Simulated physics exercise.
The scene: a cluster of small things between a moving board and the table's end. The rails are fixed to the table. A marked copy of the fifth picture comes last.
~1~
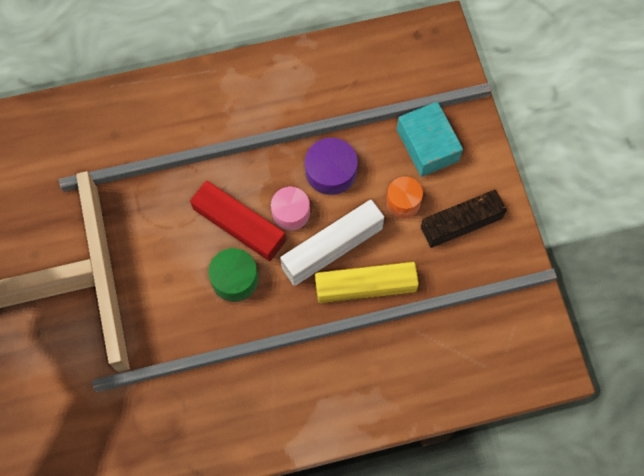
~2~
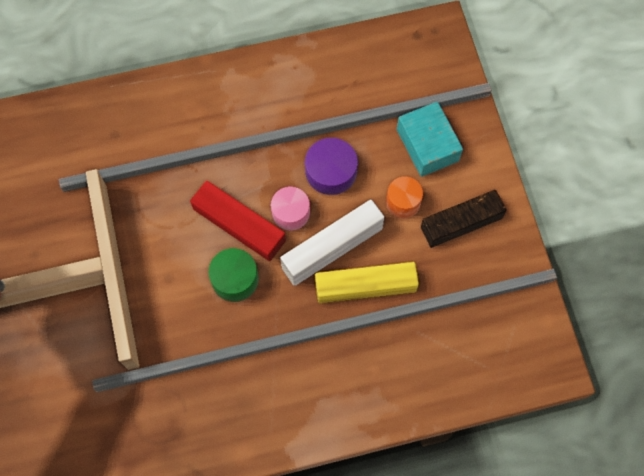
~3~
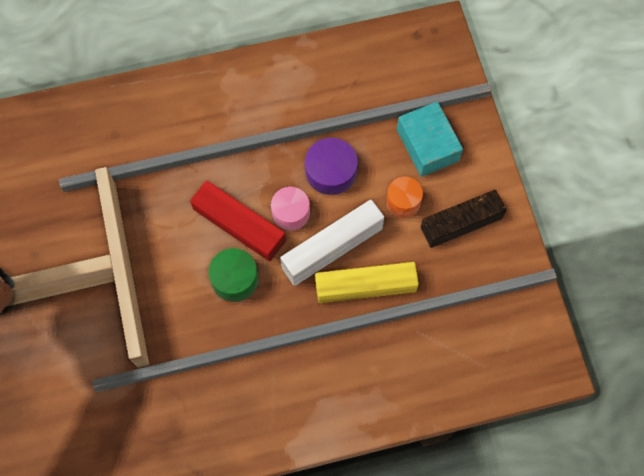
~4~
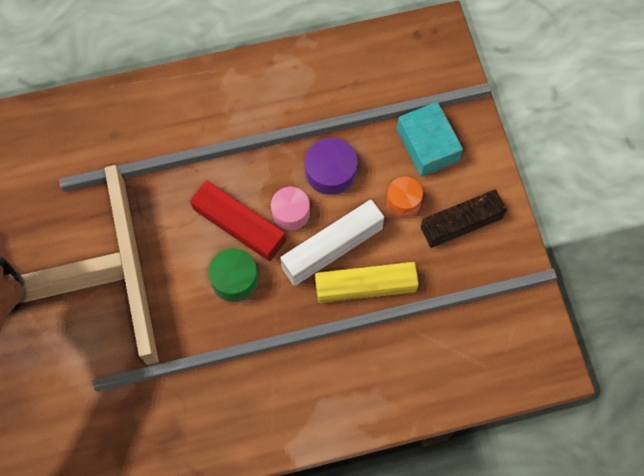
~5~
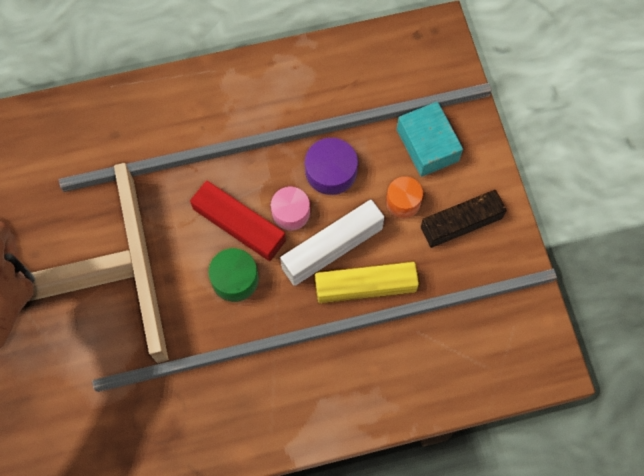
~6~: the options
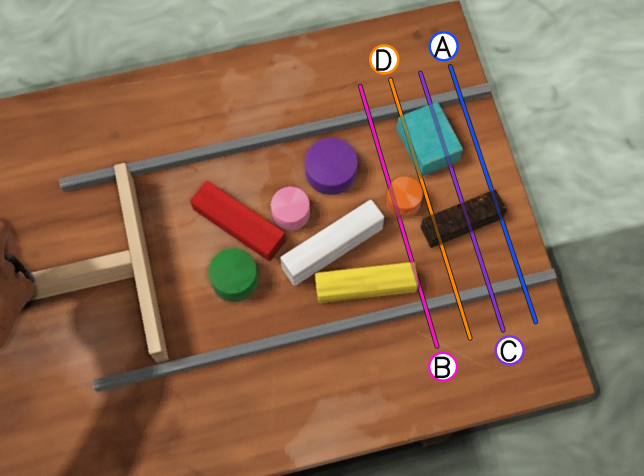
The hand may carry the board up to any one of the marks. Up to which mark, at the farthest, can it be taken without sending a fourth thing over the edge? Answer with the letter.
No fourth one falls up to D.
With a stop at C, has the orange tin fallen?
Yes.
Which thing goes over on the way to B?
The orange tin goes over.
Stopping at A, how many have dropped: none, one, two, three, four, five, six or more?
Six or more.
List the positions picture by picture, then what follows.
The first frame shows board (98, 264); purple tin (331, 167); red stick (239, 221).
The second frame shows board (107, 262); white stick (333, 243).
The third frame shows board (117, 259); orange tin (404, 198).
The fourth frame shows board (127, 257); green tin (233, 275).
The fifth frame shows board (137, 255); black bar (463, 219); purple tin (331, 167); red stick (239, 221).
On the marked copy, A at (491, 188); B at (397, 210); C at (460, 195); D at (428, 202).
Following D. Soon after the start, board (243, 230); orange tin (409, 194); purple tin (335, 163).
Later, board (348, 206); orange tin (478, 161); black bar (474, 227).
In the end, board (427, 187); black bar over the edge; orange tin over the edge; two fallen.
As for the rest, A drops seven; B is within the limit but short; C drops four.
